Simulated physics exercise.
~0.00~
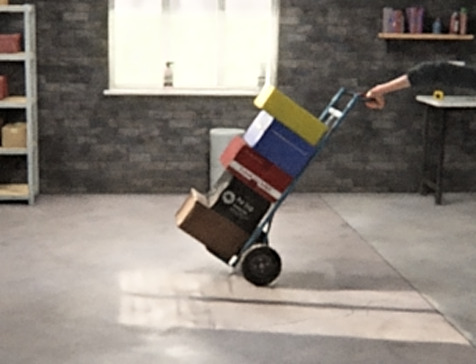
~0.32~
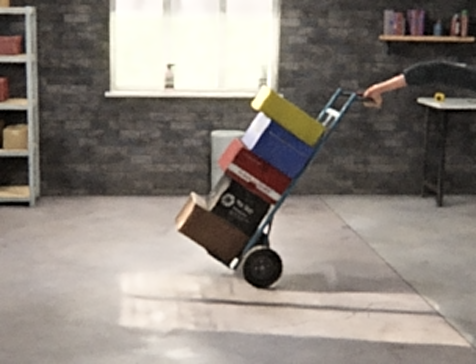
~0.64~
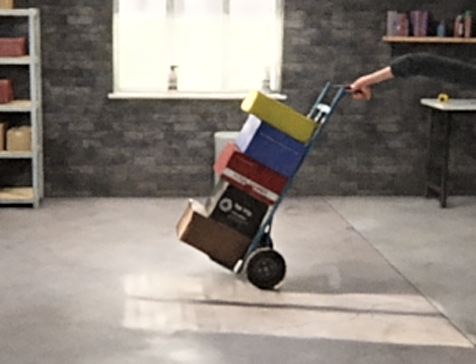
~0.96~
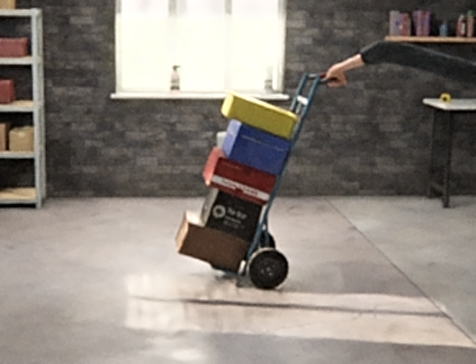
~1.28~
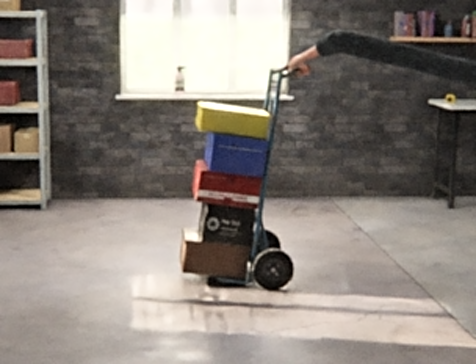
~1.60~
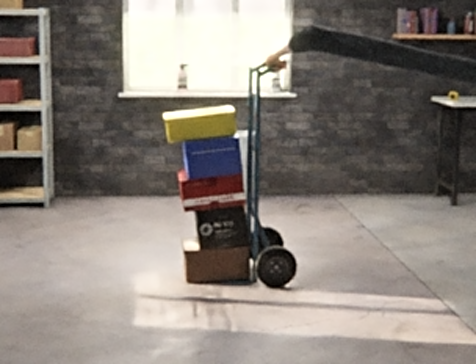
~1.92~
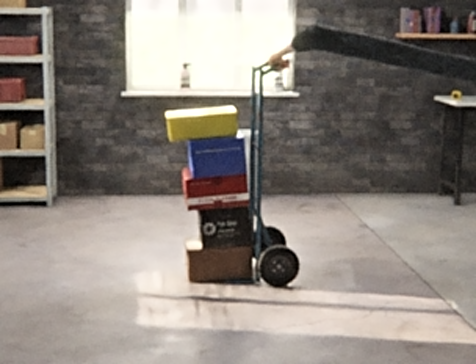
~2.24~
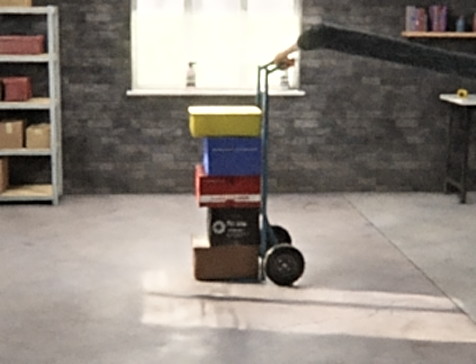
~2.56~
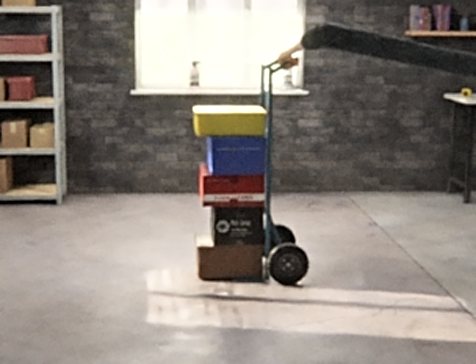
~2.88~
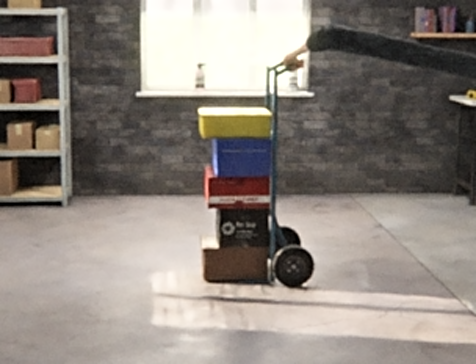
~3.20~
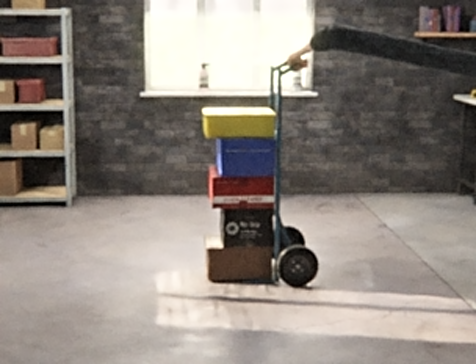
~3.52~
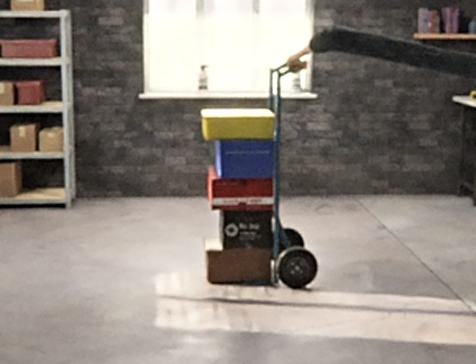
We see a hand tilt a tipped two-wheeled hand truck upright, carrying a stack of five colourful boxes; the upper ones lean briefly away from the truck's frame, then settle back, and the stack ends standing intact while the hand still holds the handle.
